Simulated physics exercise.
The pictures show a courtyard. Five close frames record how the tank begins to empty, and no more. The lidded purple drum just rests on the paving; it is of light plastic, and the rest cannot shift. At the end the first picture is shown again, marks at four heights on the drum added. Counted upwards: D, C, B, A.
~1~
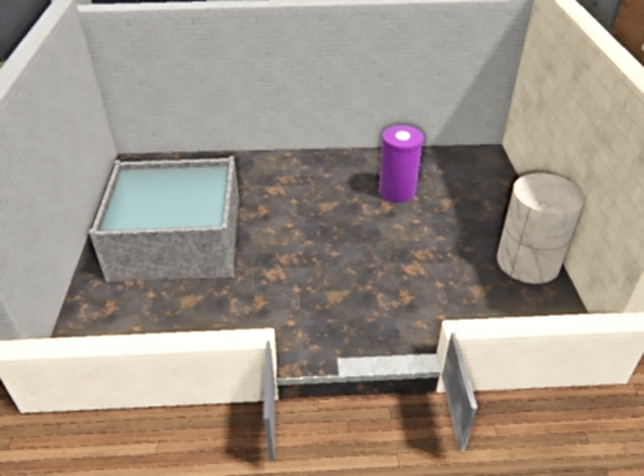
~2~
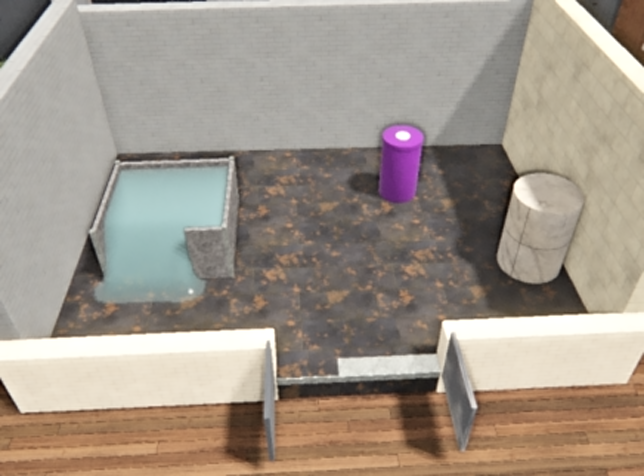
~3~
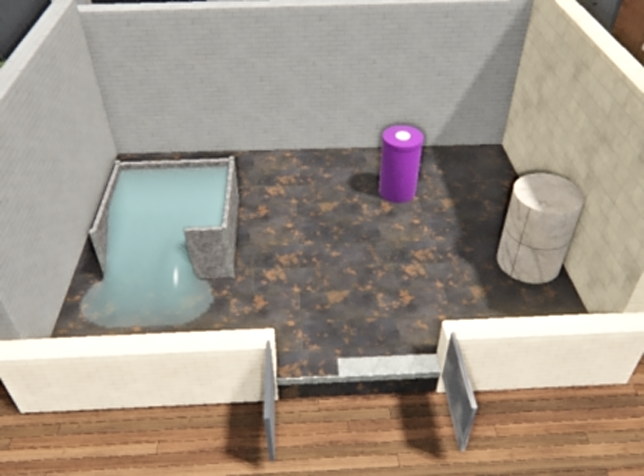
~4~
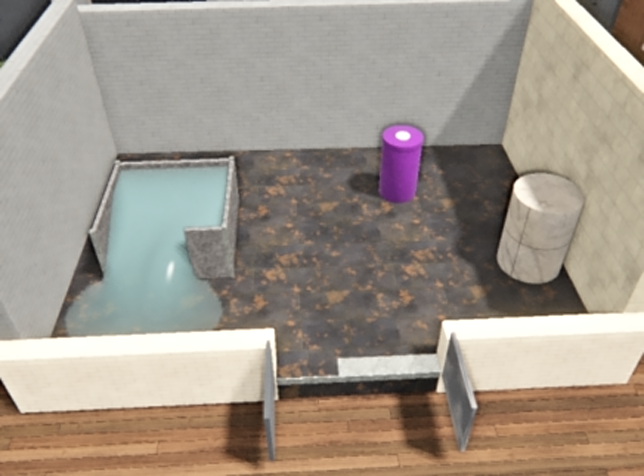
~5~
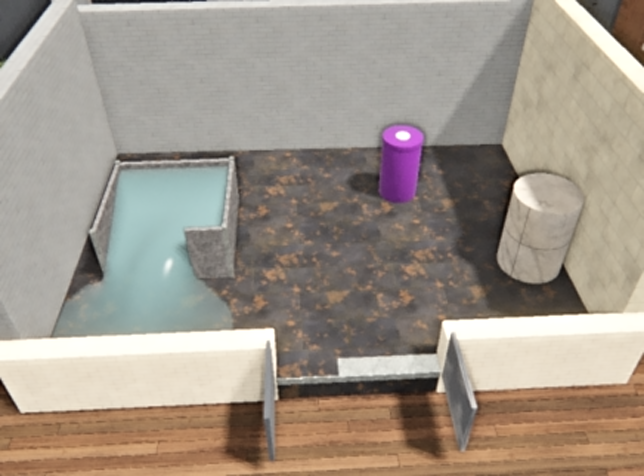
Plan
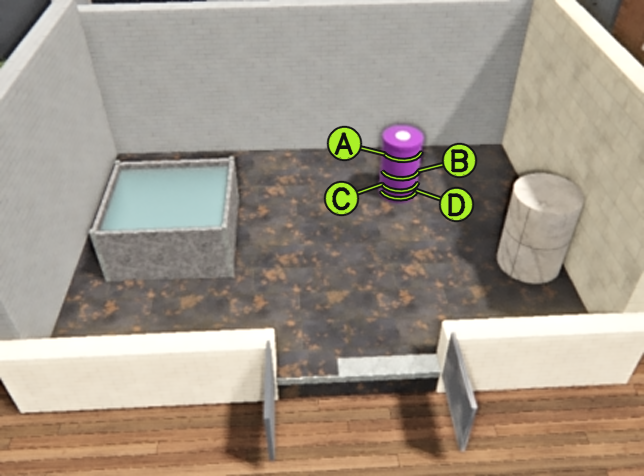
Pale blue water pours through a gap that opens in the front of a grey stone tank at the left of a walled courtyard, seen from above and in front. It spreads over the dark, rust-flecked floor in a shallow pool, reaching the low cream front wall and widening slightly rightward. The purple drum near the back, pale stone cylinder at right, open grey gate and camera stay still.
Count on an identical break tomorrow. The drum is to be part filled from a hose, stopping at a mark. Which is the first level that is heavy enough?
D will do.
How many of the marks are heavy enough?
All four.
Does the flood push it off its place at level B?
No, not at all.
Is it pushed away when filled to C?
No, that is safe.
On the marked copy, A at (404, 160); B at (402, 178); C at (401, 191); D at (400, 198); from the bottom up D, C, B, A.
With A, it does not move.
With B, it does not move.
With C, it does not move.
With D, it does not move.
